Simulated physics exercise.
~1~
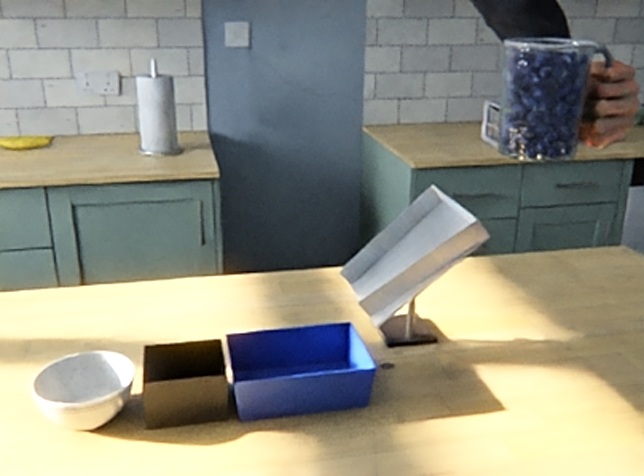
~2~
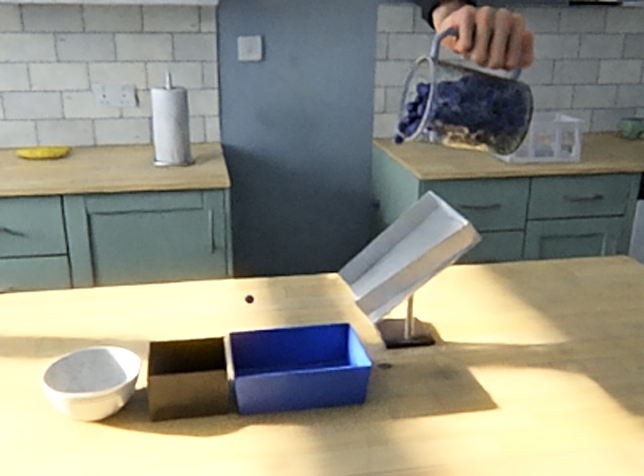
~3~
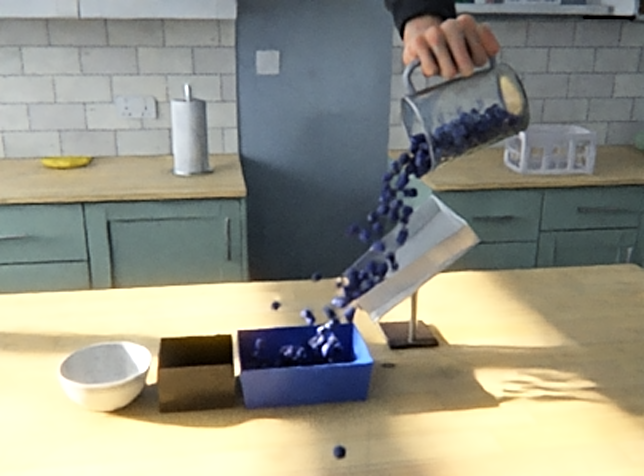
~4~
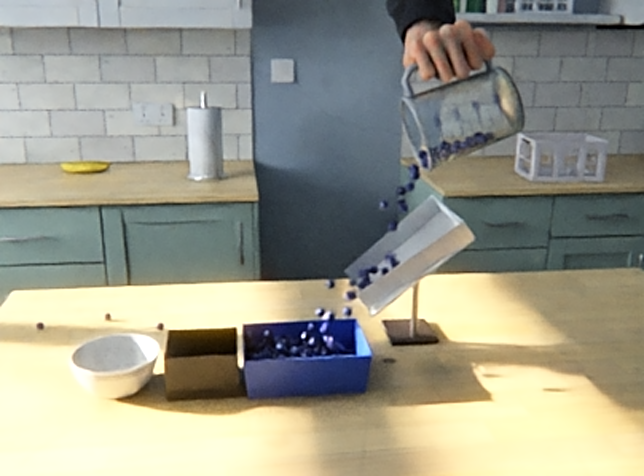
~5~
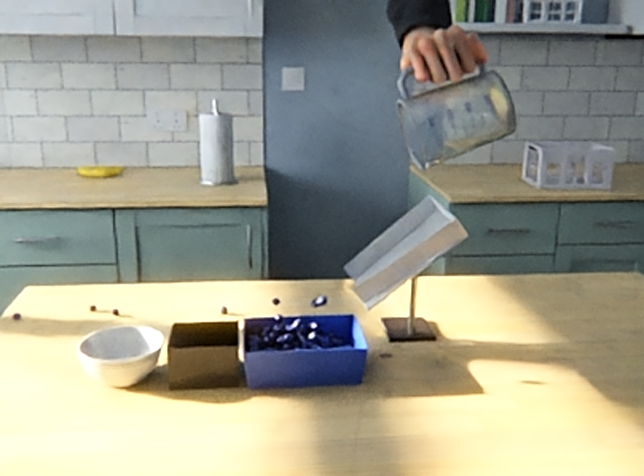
In a kitchen, a hand tips a jug, pouring blueberries down a chute into a blue tin.
